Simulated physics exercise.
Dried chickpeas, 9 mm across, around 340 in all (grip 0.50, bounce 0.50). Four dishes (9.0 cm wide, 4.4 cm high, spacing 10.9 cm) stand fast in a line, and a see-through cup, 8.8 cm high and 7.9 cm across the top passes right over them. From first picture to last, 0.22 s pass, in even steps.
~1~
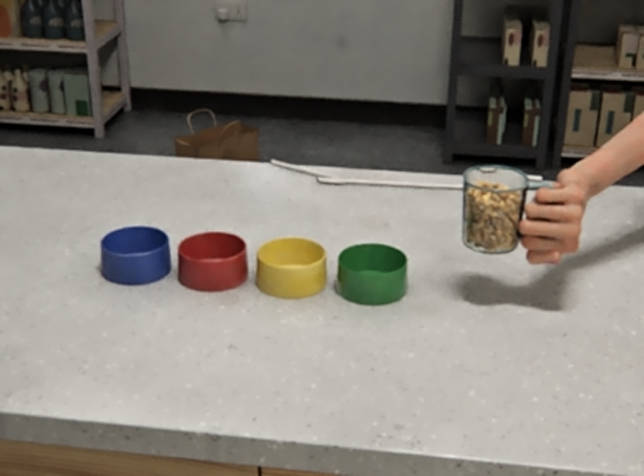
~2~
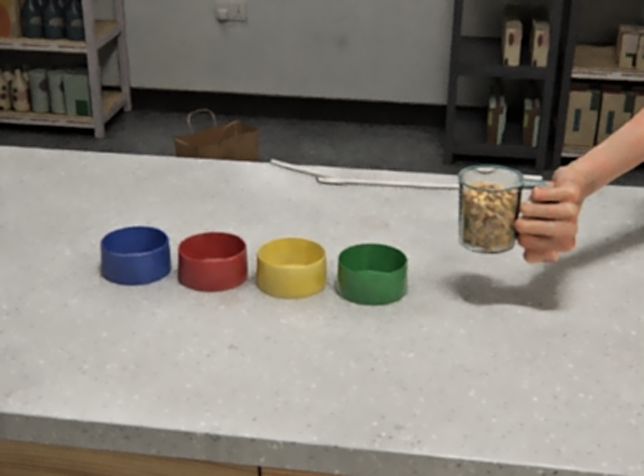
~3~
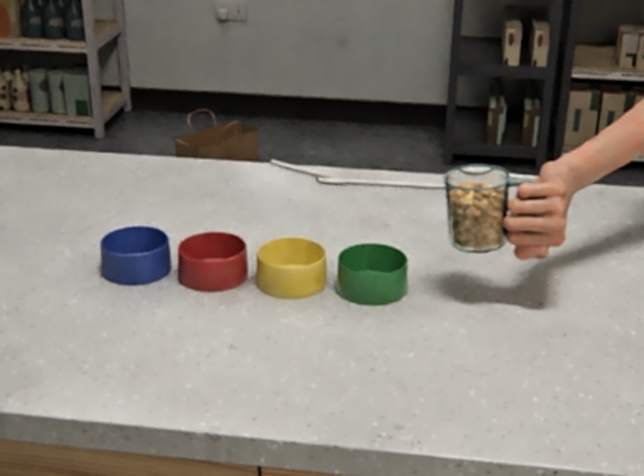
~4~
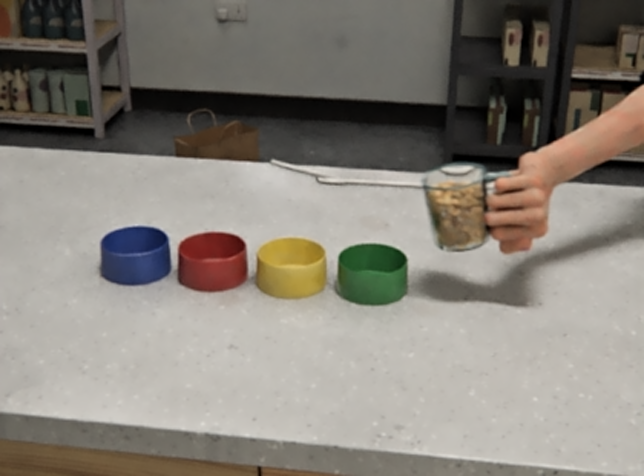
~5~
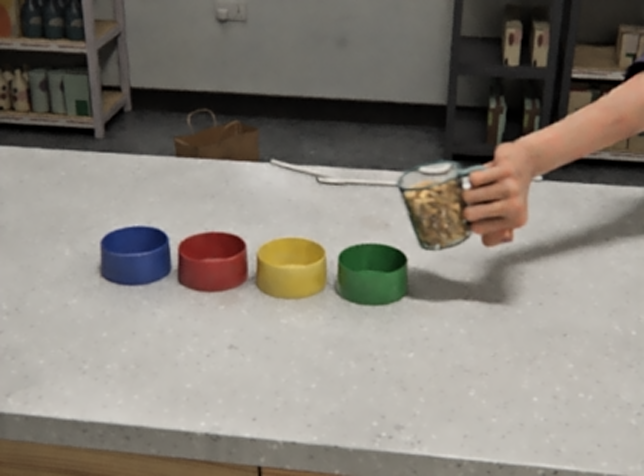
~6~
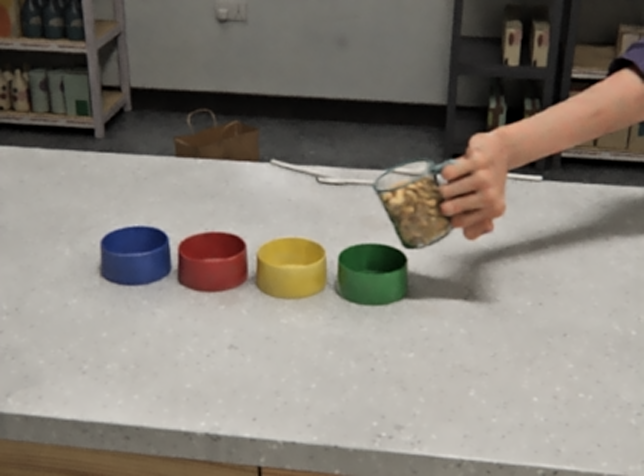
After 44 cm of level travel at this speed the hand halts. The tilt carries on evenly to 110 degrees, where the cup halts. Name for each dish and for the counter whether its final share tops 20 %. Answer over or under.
Red dish: Under; blue dish: Over; green dish: Under; yellow dish: Under; on the counter: Over.
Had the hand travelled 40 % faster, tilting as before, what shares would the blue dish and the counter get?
Blue 60, counter 40.
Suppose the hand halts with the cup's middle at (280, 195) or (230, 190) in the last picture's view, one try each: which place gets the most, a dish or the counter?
Most goes to: Red; red.
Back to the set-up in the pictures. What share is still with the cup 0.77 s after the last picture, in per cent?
Some 10 per cent of the load.
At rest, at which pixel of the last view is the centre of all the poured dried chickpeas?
Near (113, 261).
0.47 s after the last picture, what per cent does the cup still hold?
Some 100 per cent of the load.
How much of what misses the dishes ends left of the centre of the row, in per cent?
About 100 per cent.
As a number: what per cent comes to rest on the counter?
Some 45 per cent.
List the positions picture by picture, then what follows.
Cup at (493, 210), tilt 0 degrees, lip at (464, 176), moved 0.0 cm; middle of the pieces at (490, 214); green dish at (373, 259); yellow dish at (292, 253); red dish at (212, 247); blue dish at (135, 241), in the first picture.
Cup at (489, 210), tilt 1 degrees, lip at (459, 177), moved 0.5 cm; middle of the pieces at (486, 214), in the second picture.
Cup at (477, 209), tilt 5 degrees, lip at (445, 178), moved 2.0 cm; middle of the pieces at (474, 213), in the third picture.
Cup at (458, 208), tilt 11 degrees, lip at (422, 180), moved 4.4 cm; middle of the pieces at (455, 212), in the fourth picture.
Cup at (437, 207), tilt 17 degrees, lip at (398, 182), moved 7.1 cm; middle of the pieces at (435, 211), in the fifth picture.
Cup at (415, 205), tilt 24 degrees, lip at (374, 185), moved 9.9 cm; middle of the pieces at (414, 210); green dish at (373, 259); yellow dish at (292, 253); red dish at (212, 247); blue dish at (135, 241), in the sixth picture.
Then, 0.28 s after the last picture, tilt 67 degrees; cup holds 100 %.
Then, 0.47 s after the last picture, tilt 96 degrees; cup holds 100 %.
Then, 0.77 s after the last picture, tilt 110 degrees; cup holds 10 %, blue 45 %.
In the end, red 0 %, blue 55 %, green 0 %, yellow 0 %, counter 45 %.
